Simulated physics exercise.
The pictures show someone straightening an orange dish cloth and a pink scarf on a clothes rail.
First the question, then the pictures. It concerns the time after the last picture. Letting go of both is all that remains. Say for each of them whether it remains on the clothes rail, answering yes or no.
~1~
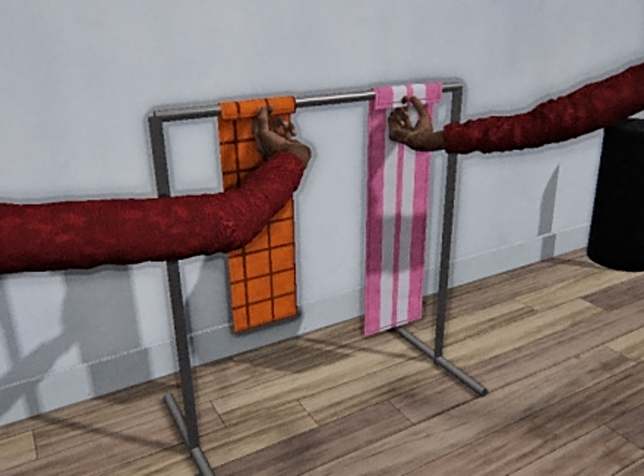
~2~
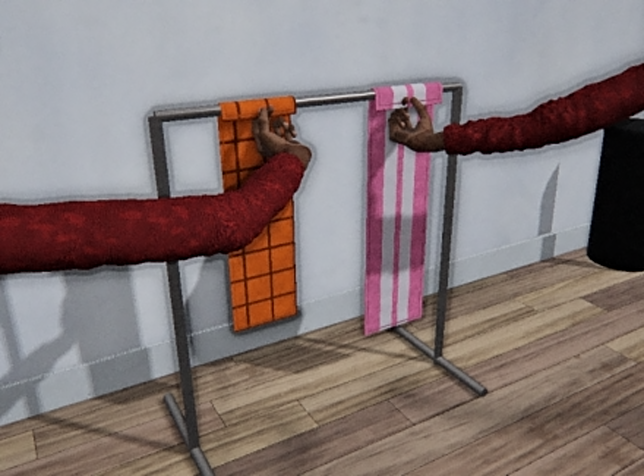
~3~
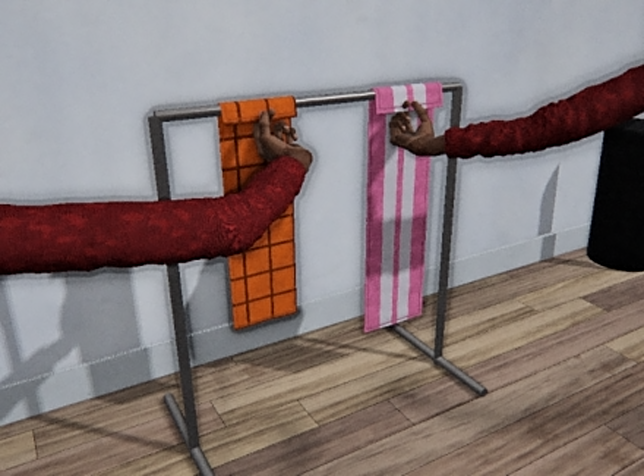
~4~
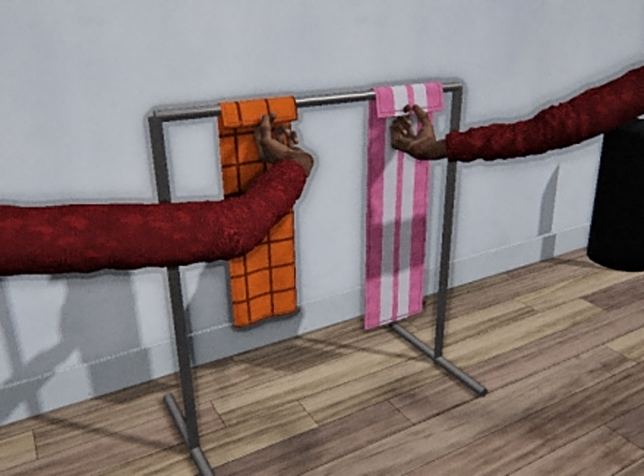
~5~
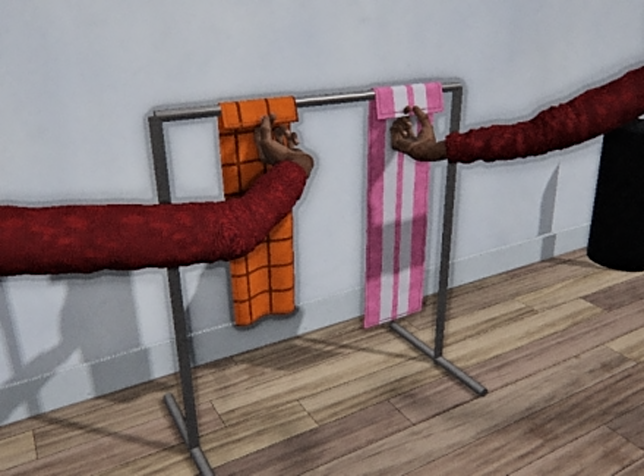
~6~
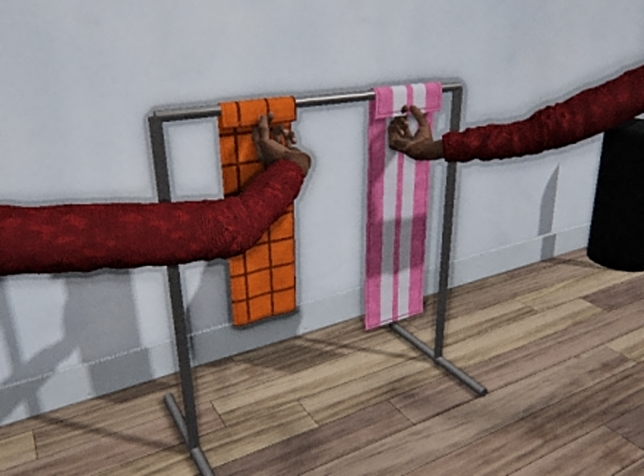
Orange dish cloth: No; pink scarf: No.
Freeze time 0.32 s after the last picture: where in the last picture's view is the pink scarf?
Around (395, 282).
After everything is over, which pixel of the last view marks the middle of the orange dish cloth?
About (272, 420).
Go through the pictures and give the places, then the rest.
The first picture shows dish cloth front hem (278, 109), back hem (282, 315); scarf front hem (393, 102), back hem (380, 327).
The second picture shows dish cloth front hem (278, 110); scarf front hem (393, 103).
The third picture shows dish cloth front hem (279, 113); scarf front hem (394, 107).
The fourth picture shows dish cloth front hem (280, 117); scarf front hem (395, 111).
The fifth picture shows dish cloth front hem (280, 118); scarf front hem (395, 112).
The sixth picture shows dish cloth front hem (279, 117), back hem (282, 309), front far shorter than the back; scarf front hem (393, 111), back hem (380, 321), front far shorter than the back.
Then, 0.32 s later than the last view, dish cloth clear of the rail and dropping near (265, 292); scarf clear of the rail and dropping near (395, 282).
Then, 0.56 s later than the last view, dish cloth in a heap on the floor near (271, 416); scarf in a heap on the floor near (392, 374).
Finally, dish cloth in a heap on the floor near (272, 420); scarf in a heap on the floor near (392, 376). The orange dish cloth is pulled off by its long side and the pink scarf slides off.
